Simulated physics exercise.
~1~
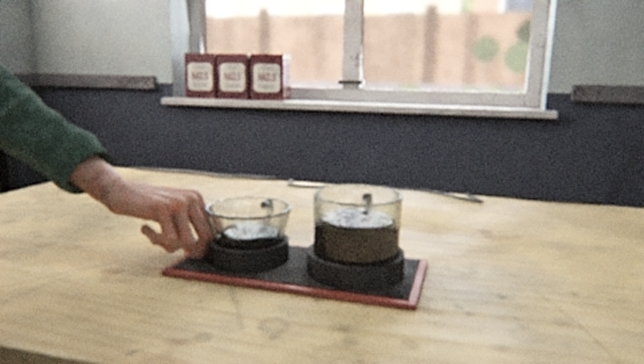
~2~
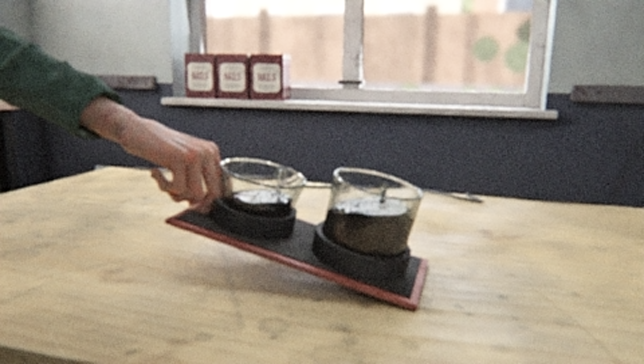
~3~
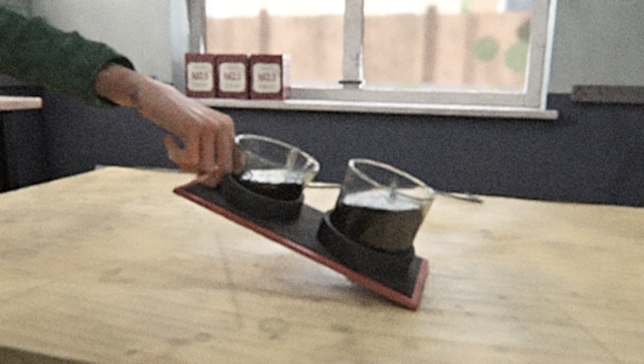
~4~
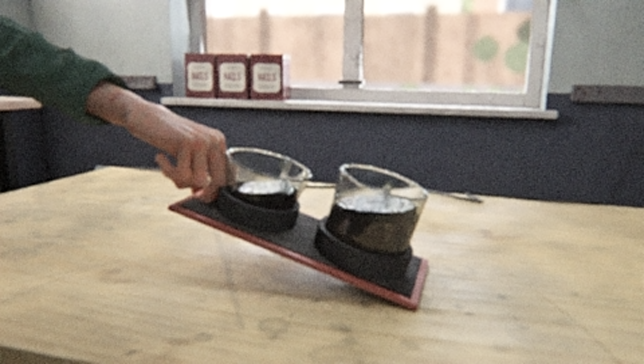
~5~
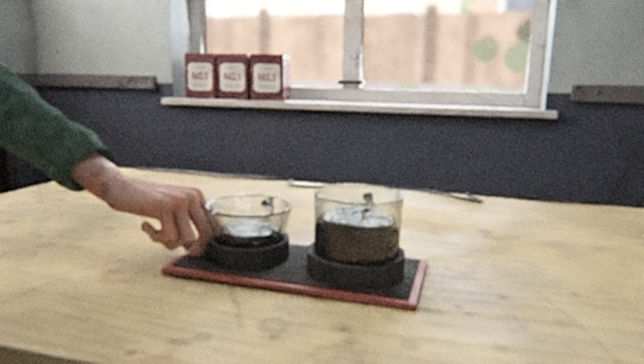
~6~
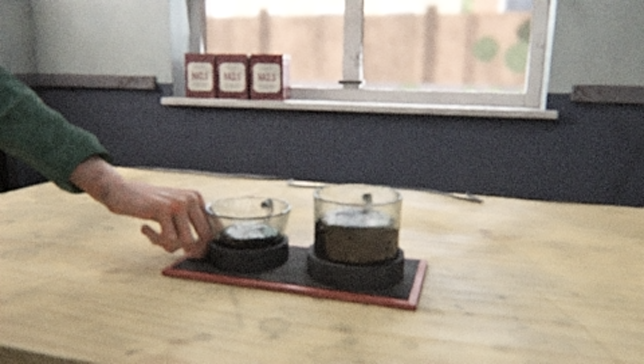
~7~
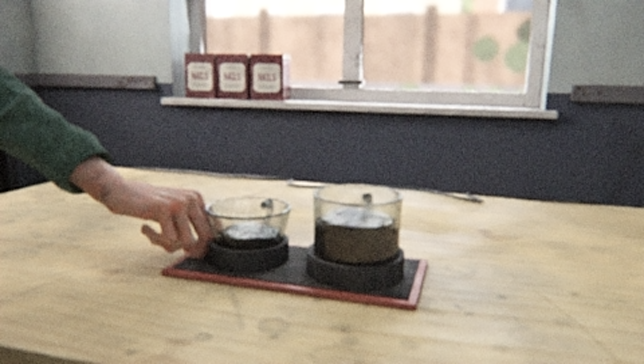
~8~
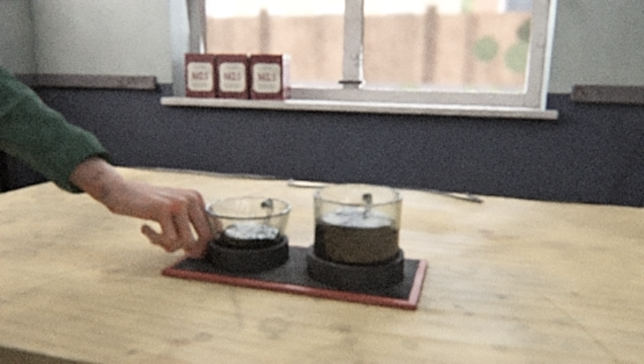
A hand lifts the left end of a tray holding two dark drinks, then lowers it flat.
